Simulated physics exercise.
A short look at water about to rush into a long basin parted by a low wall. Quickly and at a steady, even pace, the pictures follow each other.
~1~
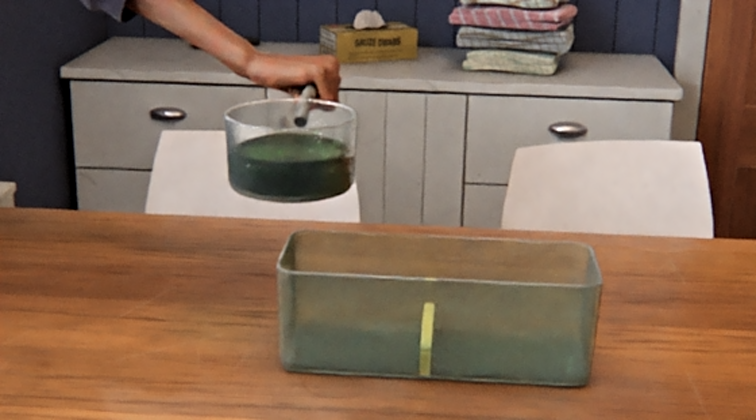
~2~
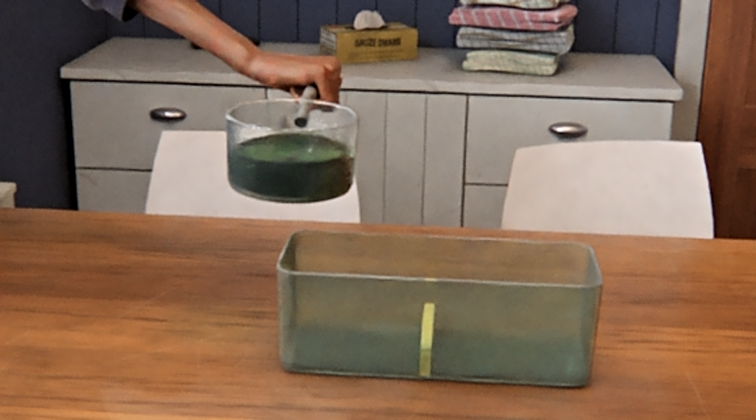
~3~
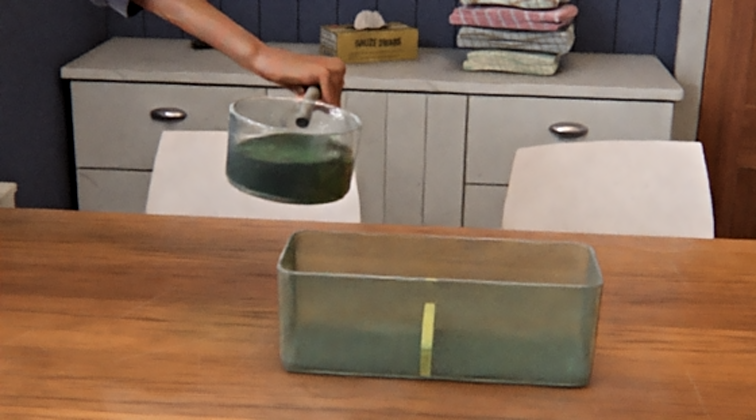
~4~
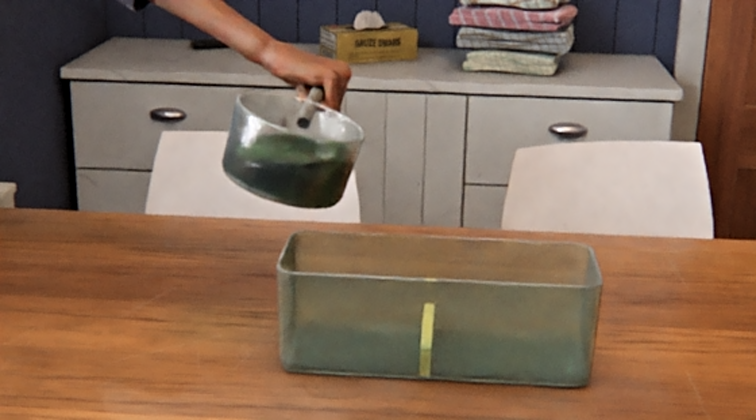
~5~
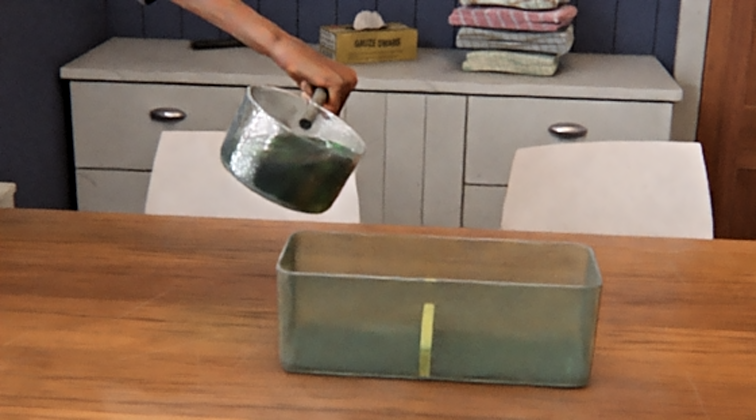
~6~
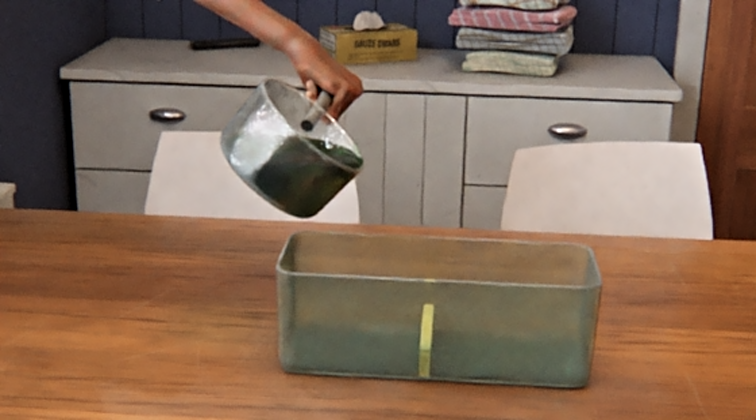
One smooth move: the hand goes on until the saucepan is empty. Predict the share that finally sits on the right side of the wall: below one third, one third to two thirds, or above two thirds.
Right-side share: Below one third.
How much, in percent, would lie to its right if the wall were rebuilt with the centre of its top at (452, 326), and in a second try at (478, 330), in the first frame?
Try 1: Some 10 %; try 2: 15 %.
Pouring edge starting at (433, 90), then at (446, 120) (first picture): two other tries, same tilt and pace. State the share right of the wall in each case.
You'd get around 85 per cent and then around 90 per cent.
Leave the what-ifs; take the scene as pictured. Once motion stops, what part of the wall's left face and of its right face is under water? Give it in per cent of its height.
On the left it sits near 80, while on the right it sits near 0.
A moment on, the saucepan is tipped on its side and 44 per cent is still to pour, 24 is left of the wall and 0 right of it.
Next, the saucepan is tipped on its side and 17 per cent is still to pour, 72 is left of the wall and 0 right of it.
Then the saucepan is tipped on its side and 6 per cent is still to pour, 86 is left of the wall and 4 right of it.
Later the saucepan is tipped on its side and 2 per cent is still to pour, 91 is left of the wall and 5 right of it.
Finally, 94 per cent lies left of the wall, 5 right of it and 1 outside.
